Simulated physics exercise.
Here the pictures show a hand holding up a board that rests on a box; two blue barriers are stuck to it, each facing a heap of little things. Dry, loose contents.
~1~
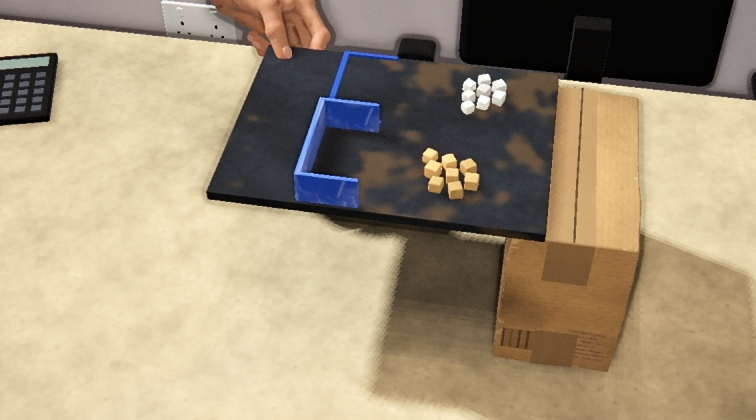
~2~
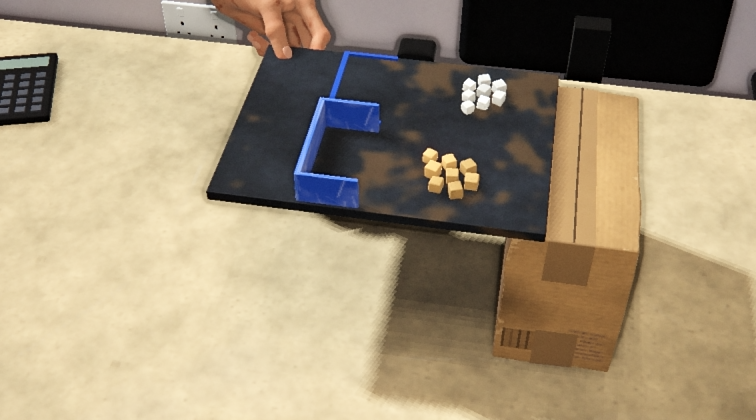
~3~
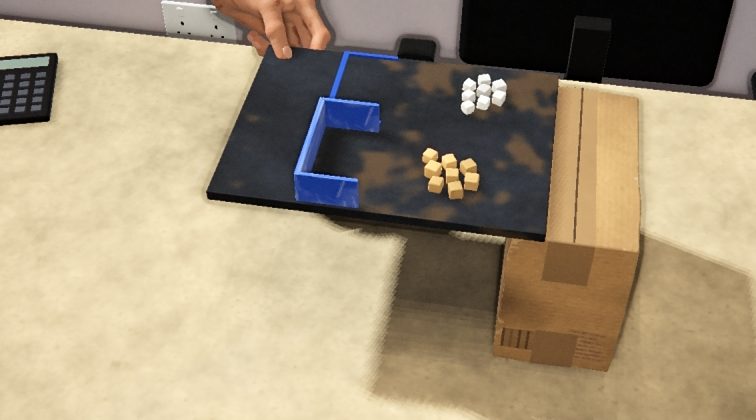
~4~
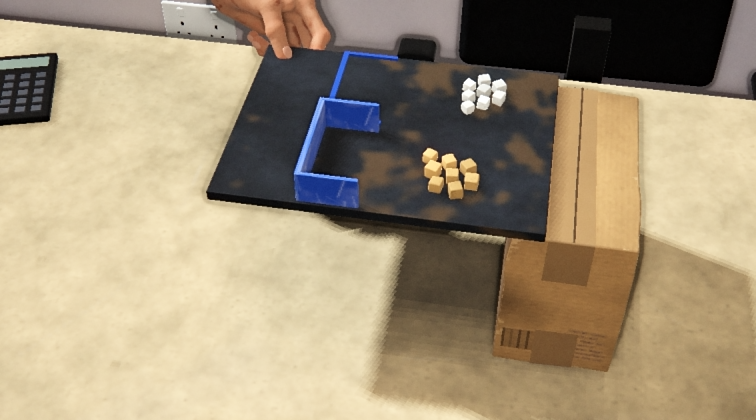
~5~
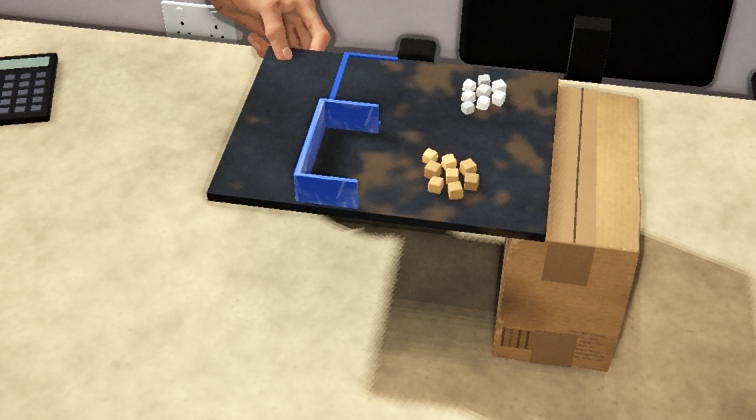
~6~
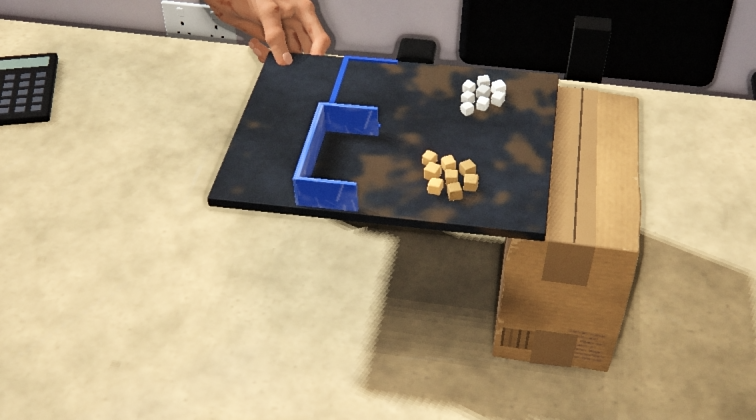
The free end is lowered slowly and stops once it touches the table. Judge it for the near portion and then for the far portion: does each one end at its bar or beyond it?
The near portion is arrested, the far portion moves on past.
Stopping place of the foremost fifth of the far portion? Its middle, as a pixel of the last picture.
It ends up near (180, 192) in the last view.
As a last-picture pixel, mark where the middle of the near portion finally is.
I'd put it at about (362, 250) when it all comes to rest.
Then, 0.87 s past the last view, board sloping at 16°; near portion where it was; far portion where it was.
Then, 1.80 s past the last view, board sloping at 31°; near portion has reached its bar; far portion about a third past its bar.
Then, 2.90 s past the last view, board resting at 41°; near portion has reached its bar; far portion all past its bar.
Finally, board resting at 41°; near portion gathered behind its bar; far portion all past its bar.
